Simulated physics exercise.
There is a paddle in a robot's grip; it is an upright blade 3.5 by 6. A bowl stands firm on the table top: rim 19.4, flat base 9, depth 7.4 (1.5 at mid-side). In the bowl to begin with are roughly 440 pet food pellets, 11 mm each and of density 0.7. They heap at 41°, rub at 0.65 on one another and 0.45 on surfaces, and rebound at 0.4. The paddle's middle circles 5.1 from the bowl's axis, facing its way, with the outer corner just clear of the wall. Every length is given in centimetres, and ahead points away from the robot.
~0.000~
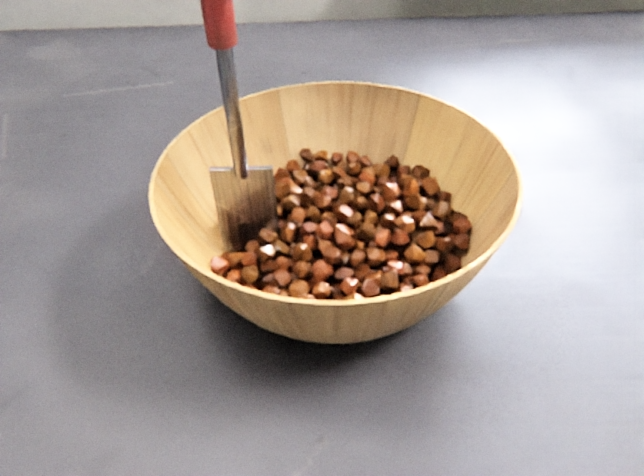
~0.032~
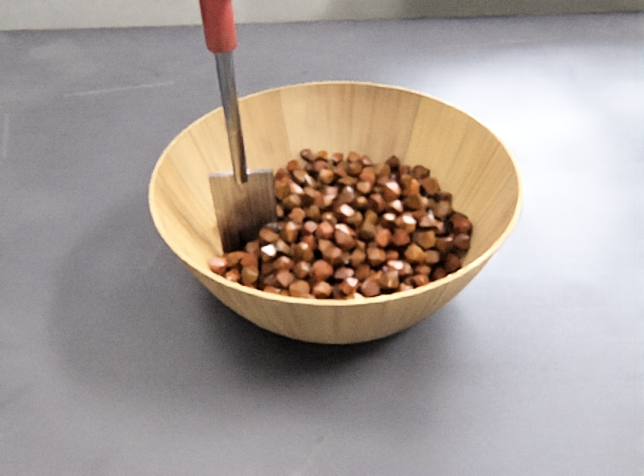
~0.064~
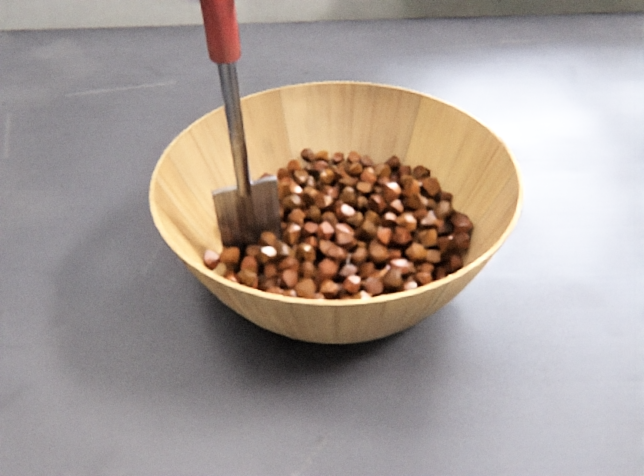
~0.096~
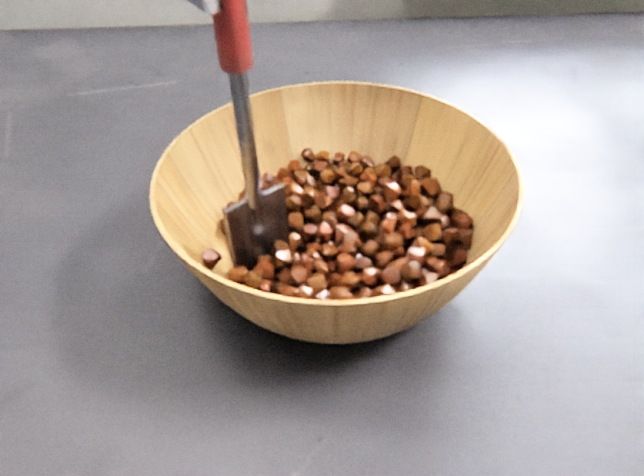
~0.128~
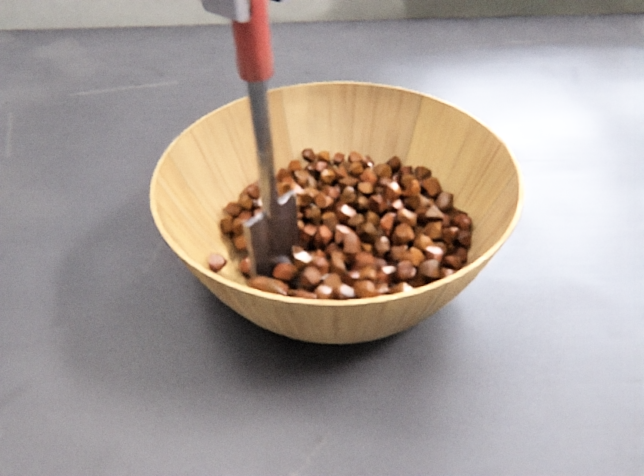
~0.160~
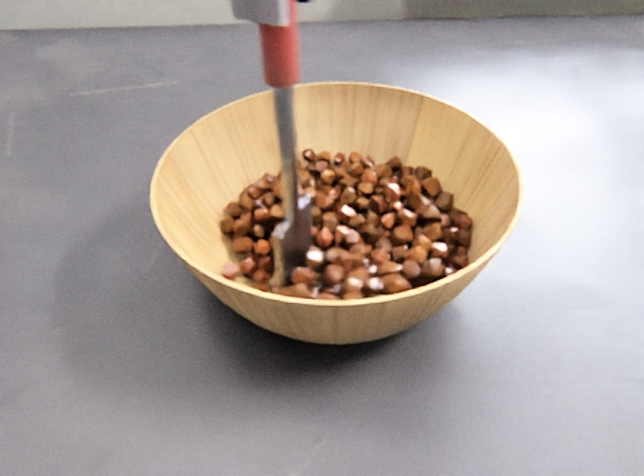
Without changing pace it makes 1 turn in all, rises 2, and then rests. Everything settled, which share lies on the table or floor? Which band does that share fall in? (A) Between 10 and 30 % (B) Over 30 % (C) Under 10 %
Under 10 % (C).
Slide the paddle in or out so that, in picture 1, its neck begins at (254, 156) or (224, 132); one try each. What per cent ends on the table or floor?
Roughly 0 and 0 per cent.
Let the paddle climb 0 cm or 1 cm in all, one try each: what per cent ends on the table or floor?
I'd say some 5 per cent, and some 5 per cent.
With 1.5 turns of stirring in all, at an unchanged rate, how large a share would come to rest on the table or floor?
It would be near 5 per cent.
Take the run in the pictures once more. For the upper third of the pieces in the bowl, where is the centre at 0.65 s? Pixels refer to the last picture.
I'd put it close to (271, 165).
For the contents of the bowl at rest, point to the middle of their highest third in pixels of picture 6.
Roughly pixel (271, 237).
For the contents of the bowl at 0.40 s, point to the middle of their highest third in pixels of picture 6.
Roughly pixel (422, 169).
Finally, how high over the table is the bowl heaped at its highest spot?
Around 7.5 cm above the table.
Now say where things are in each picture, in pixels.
Paddle neck at (237, 144), 0° round; upper third of the load around (353, 220), from x 220 to 465, top at y 155; 444 in the bowl, in the first frame.
Paddle neck at (237, 149), 6° round; upper third of the load around (348, 224), from x 220 to 465, top at y 155, in the second frame.
Paddle neck at (241, 161), 21° round; upper third of the load around (345, 228), from x 215 to 465, top at y 155, in the third frame.
Paddle neck at (251, 173), 36° round; upper third of the load around (348, 242), from x 210 to 465, top at y 155, in the fourth frame.
Paddle neck at (268, 183), 51° round; upper third of the load around (358, 248), from x 215 to 465, top at y 155, in the fifth frame.
Paddle neck at (291, 190), 65° round; upper third of the load around (368, 252), from x 230 to 465, top at y 155; 444 in the bowl, in the sixth frame.
After 0.40 s, 180° round, highest piece 9 above the table; 441 in the bowl, 1 on the table or floor, 2 in flight or on the tool.
After 0.65 s, 294° round, highest piece 9 above the table; 434 in the bowl, 8 on the table or floor, 2 in flight or on the tool.
After 0.97 s, 0° round, highest piece 8 above the table; 433 in the bowl, 11 on the table or floor.
After 1.67 s, 0° round, highest piece 8 above the table; 433 in the bowl, 11 on the table or floor.
At rest, 433 in the bowl, 11 on the table or floor. That is 2 % on the table or floor.
